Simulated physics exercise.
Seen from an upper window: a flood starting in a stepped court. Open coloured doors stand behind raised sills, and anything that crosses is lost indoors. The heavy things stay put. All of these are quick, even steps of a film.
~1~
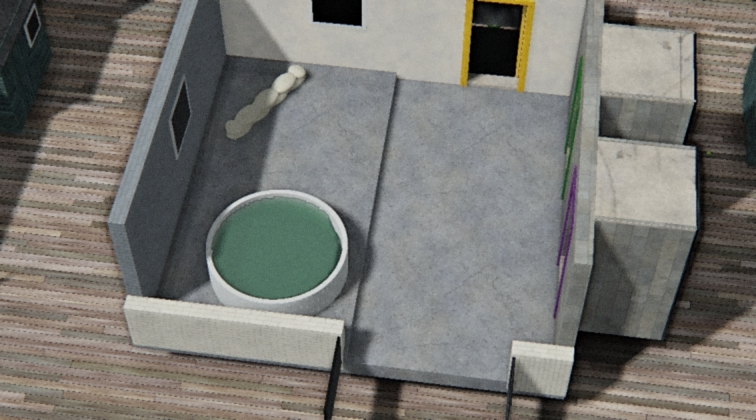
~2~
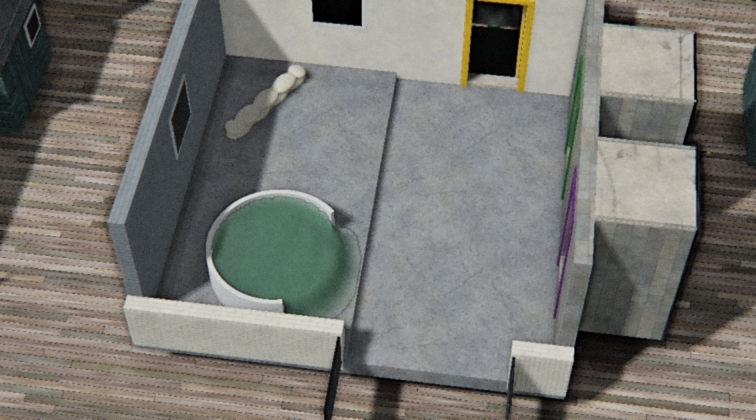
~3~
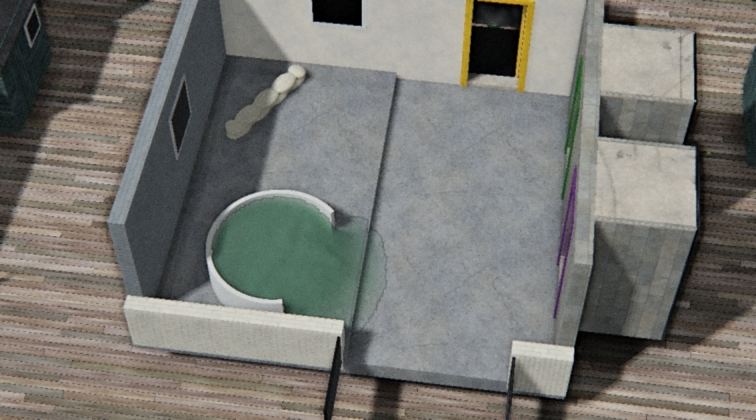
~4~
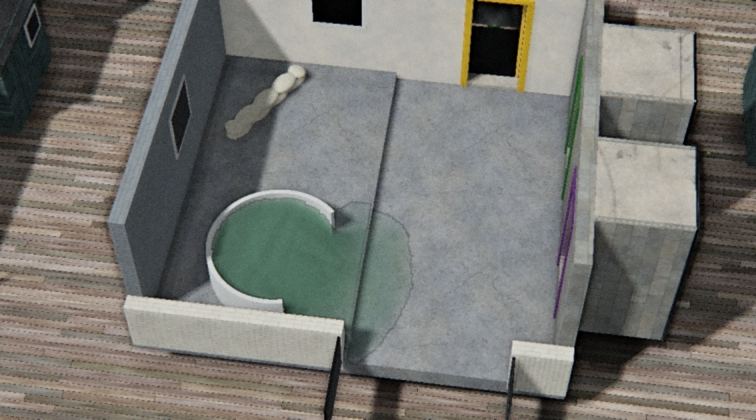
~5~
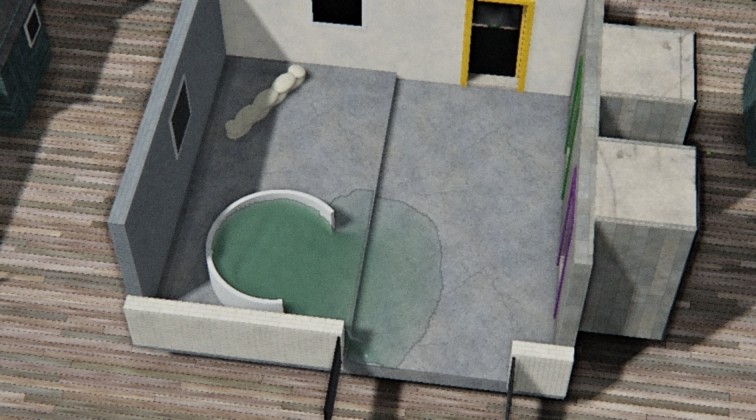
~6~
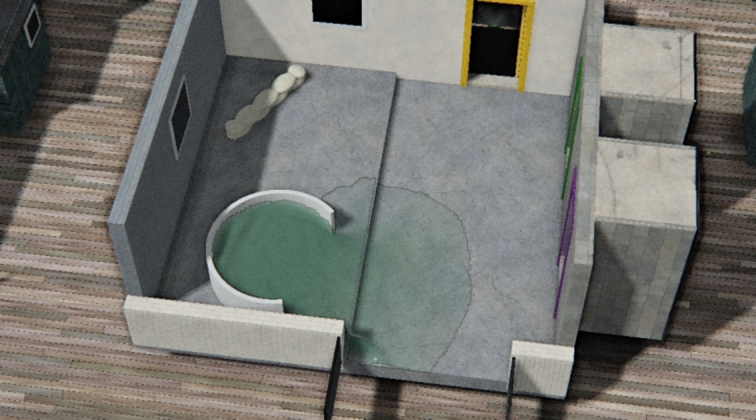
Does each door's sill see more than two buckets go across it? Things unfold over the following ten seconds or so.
The sill of the purple door does not. The sill of the green door does not. The sill of the yellow door does not.
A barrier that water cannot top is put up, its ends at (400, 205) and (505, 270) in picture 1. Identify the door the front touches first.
I'd say the one in purple.
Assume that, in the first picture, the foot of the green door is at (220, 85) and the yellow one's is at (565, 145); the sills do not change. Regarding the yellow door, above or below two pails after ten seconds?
For the yellow door, it remains below.
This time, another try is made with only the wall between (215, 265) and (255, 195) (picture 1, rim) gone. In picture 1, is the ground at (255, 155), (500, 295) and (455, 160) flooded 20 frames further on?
Submerged, bone-dry, bone-dry.
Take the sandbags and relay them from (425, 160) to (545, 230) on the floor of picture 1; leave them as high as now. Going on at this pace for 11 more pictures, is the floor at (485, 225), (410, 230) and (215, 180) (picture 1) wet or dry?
Spot by spot: Inundated, inundated, untouched.
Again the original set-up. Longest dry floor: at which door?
It's the yellow one.
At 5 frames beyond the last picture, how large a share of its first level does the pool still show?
I'd put it at some 50 per cent.
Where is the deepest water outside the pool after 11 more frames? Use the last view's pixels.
Near (548, 362).
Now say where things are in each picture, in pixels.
In the first frame, the round tank at (277, 248) is whole and still.
In the second frame, water pours out at (338, 281) and has run to a hidden place.
In the third frame, water pours out at (338, 283) and has run to (361, 223).
In the fourth frame, the front is at (371, 209), out from the gap at (338, 284).
In the fifth frame, water pours out at (338, 284) and has run to (422, 220).
In the sixth frame, water pours out at (338, 284) and has run to (445, 214).
A moment on, water covers 40 % of the floor; the purple door wet at the sill, nothing in, the green door not reached, the yellow door not reached.
Next, water covers 40 % of the floor; the purple door wet at the sill, nothing in, the green door wet at the sill, nothing in, the yellow door not reached.
Then, water covers 40 % of the floor; the purple door wet at the sill, nothing in, the green door wet at the sill, nothing in, the yellow door not reached.
Later, water covers 65 % of the floor; the purple door wet at the sill, nothing in, the green door wet at the sill, nothing in, the yellow door under two buckets in.
In the end, water covers 60 % of the floor; the purple door wet at the sill, nothing in, the green door wet at the sill, nothing in, the yellow door under two buckets in.
